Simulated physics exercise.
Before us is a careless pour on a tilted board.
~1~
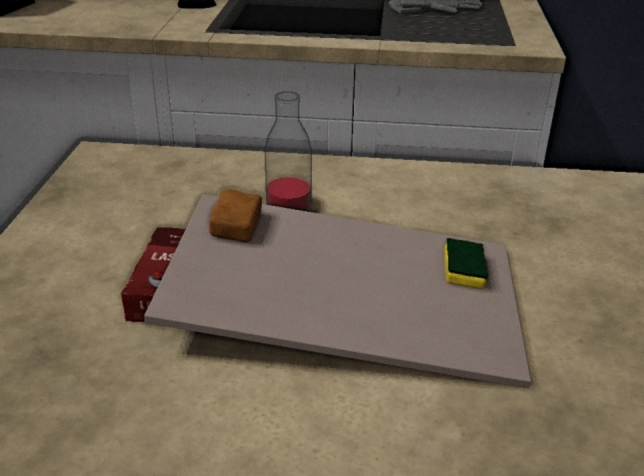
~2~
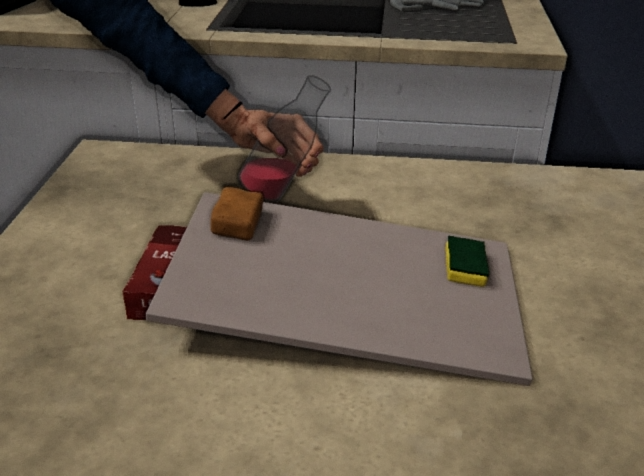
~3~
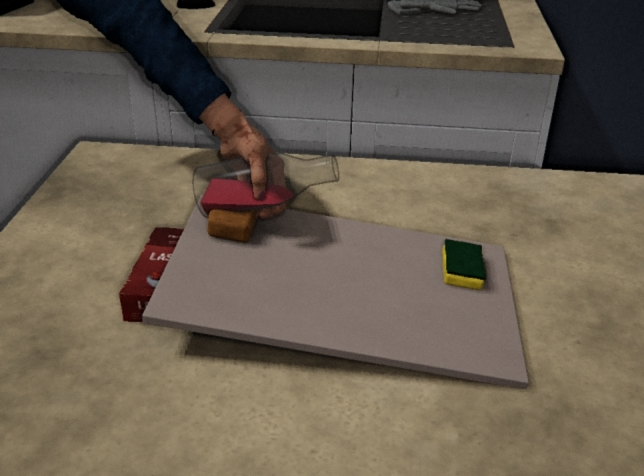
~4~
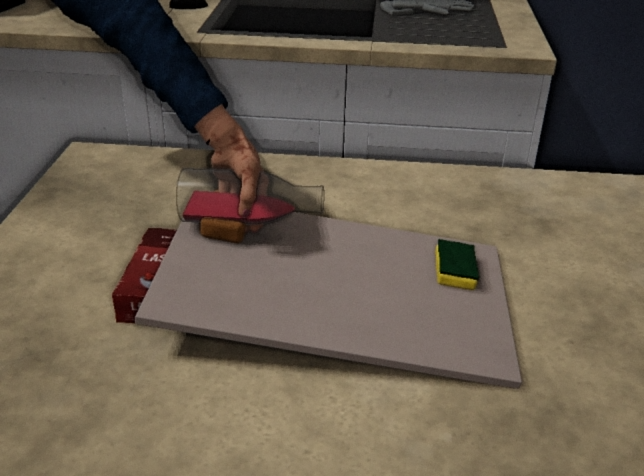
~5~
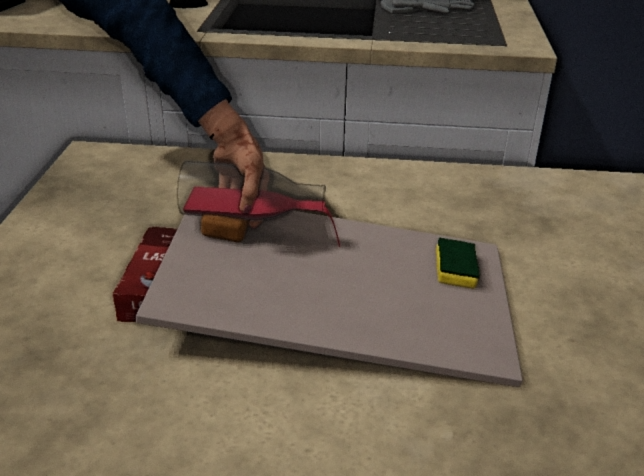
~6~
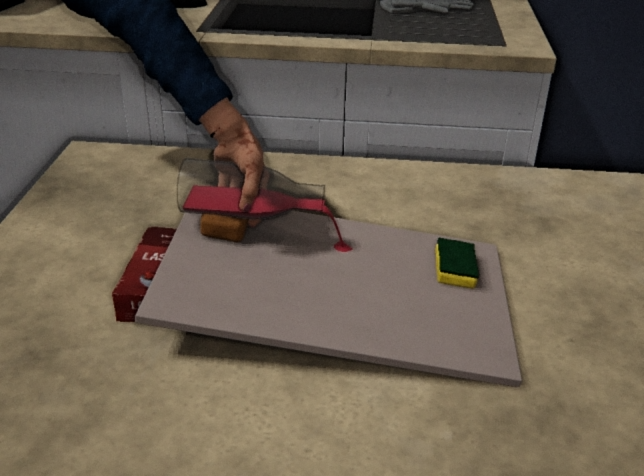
In a kitchen, a hand picked up a bottle of pinkish-red liquid from behind a tilted board holding a brown block and a sponge, tipped it sideways, and poured a thin stream onto the board.
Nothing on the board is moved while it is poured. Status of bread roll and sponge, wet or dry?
Bread roll - dry; sponge - wet.
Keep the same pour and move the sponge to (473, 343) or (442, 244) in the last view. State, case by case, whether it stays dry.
In the first spot it stays clear, in the second spot it gets hit.
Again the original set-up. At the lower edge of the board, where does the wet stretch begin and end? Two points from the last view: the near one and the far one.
The near limit is (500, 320) and the far limit is (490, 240).
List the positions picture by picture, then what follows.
The board slopes down to the right; milk bottle (288, 153) nearly empty; bread roll (235, 215); sponge (465, 263), in the first frame.
Milk bottle (289, 136) tipped 30° with all of its load; bread roll (237, 213), in the second frame.
Milk bottle (270, 180) tipped 75° with all of its load; sponge (463, 264), in the third frame.
The board slopes down to the right; milk bottle (255, 198) tipped 90° with all of its load; bread roll (227, 216), in the fourth frame.
The first of it lands; milk bottle (256, 193) tipped 90° with all of its load; sponge (457, 263), in the fifth frame.
The first of it lands; milk bottle (256, 192) tipped 90° with all of its load; bread roll (227, 215); sponge (456, 263), in the sixth frame.
Soon after, it runs down to the right; the bread roll is dry; the sponge is wet.
Later, it runs down to the right and off the end; the bread roll is dry; the sponge is wet.
In the end, it runs down to the right and off the end; the bread roll is dry; the sponge is wet.
